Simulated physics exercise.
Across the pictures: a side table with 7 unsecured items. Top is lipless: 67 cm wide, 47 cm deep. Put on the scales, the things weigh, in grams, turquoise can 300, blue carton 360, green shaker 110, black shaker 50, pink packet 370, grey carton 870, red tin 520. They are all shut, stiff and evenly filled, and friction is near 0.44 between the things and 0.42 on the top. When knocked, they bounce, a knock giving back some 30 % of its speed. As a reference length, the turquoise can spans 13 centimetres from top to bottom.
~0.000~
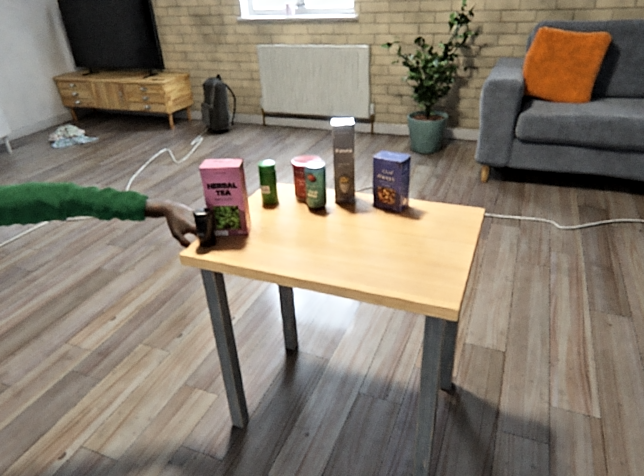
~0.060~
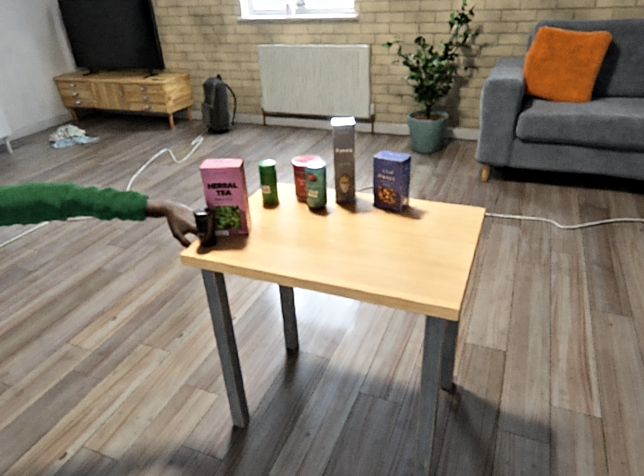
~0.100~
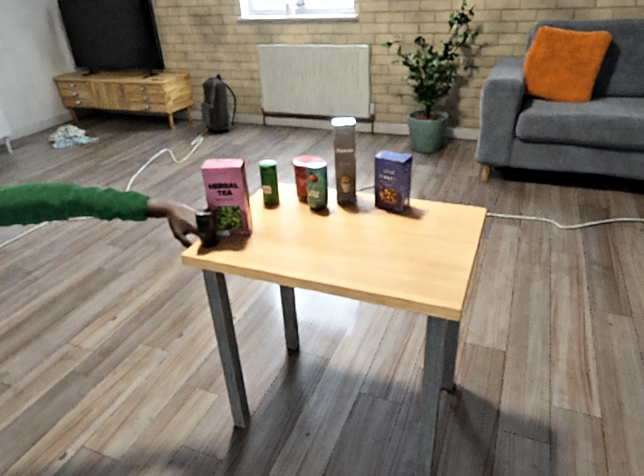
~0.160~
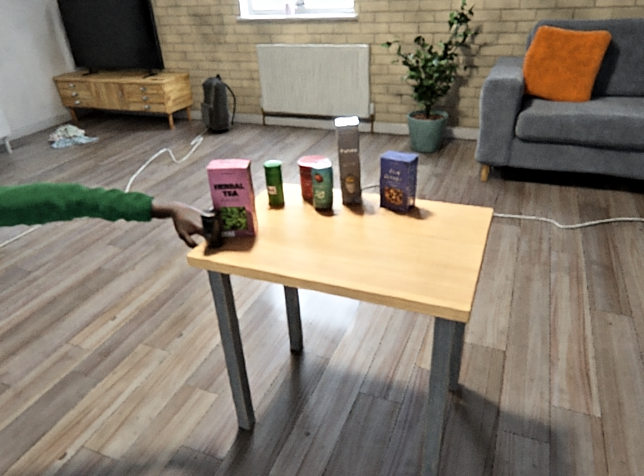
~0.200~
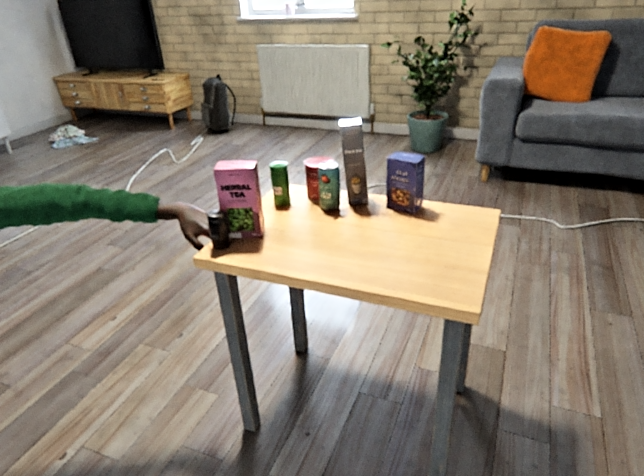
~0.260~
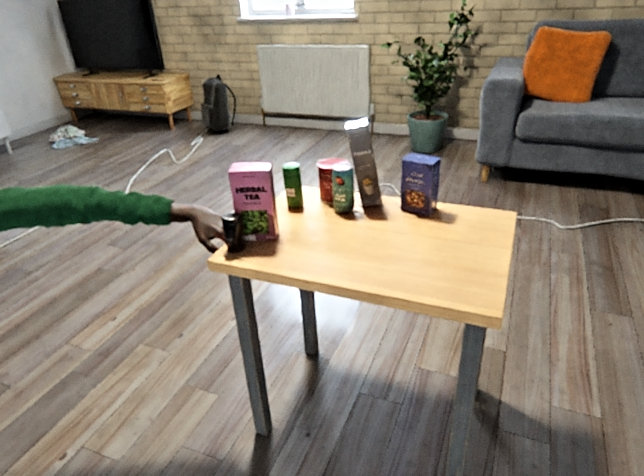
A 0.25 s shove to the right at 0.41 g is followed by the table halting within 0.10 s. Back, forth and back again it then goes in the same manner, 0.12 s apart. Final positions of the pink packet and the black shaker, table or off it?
Pink packet: Table. Black shaker: Table.
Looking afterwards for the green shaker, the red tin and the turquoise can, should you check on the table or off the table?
Well, the green shaker does not come off, the red tin does not come off, and the turquoise can does not come off.
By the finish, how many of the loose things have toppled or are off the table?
That gives 5.
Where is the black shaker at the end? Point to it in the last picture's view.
It ends near (257, 243).
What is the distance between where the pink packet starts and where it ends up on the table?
I'd say about 3 cm between start and finish.
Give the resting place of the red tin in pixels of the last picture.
Near (293, 176).
After 0.56 s, table 17 cm from its start; black shaker leaning 5° near (295, 242); pink packet slid 8 cm near (317, 211); green shaker on its side.
After 0.96 s, blue carton now off the table; black shaker on its side near (245, 243); pink packet slid 5 cm near (243, 200).
After 1.46 s, table 18 cm from its start; black shaker on its side near (338, 259); pink packet slid 8 cm near (321, 211); turquoise can on its side.
After 1.86 s, black shaker on its side near (262, 246); pink packet slid 5 cm near (244, 201); turquoise can on its side.
At rest (4.7 s), off the table, blue carton; tipped over on the table, turquoise can, green shaker, black shaker and grey carton; not toppled but over 5 cm from the start, red tin; the last one in place, give or take 5 cm. In the last view, pink packet near (238, 200), black shaker near (257, 243).
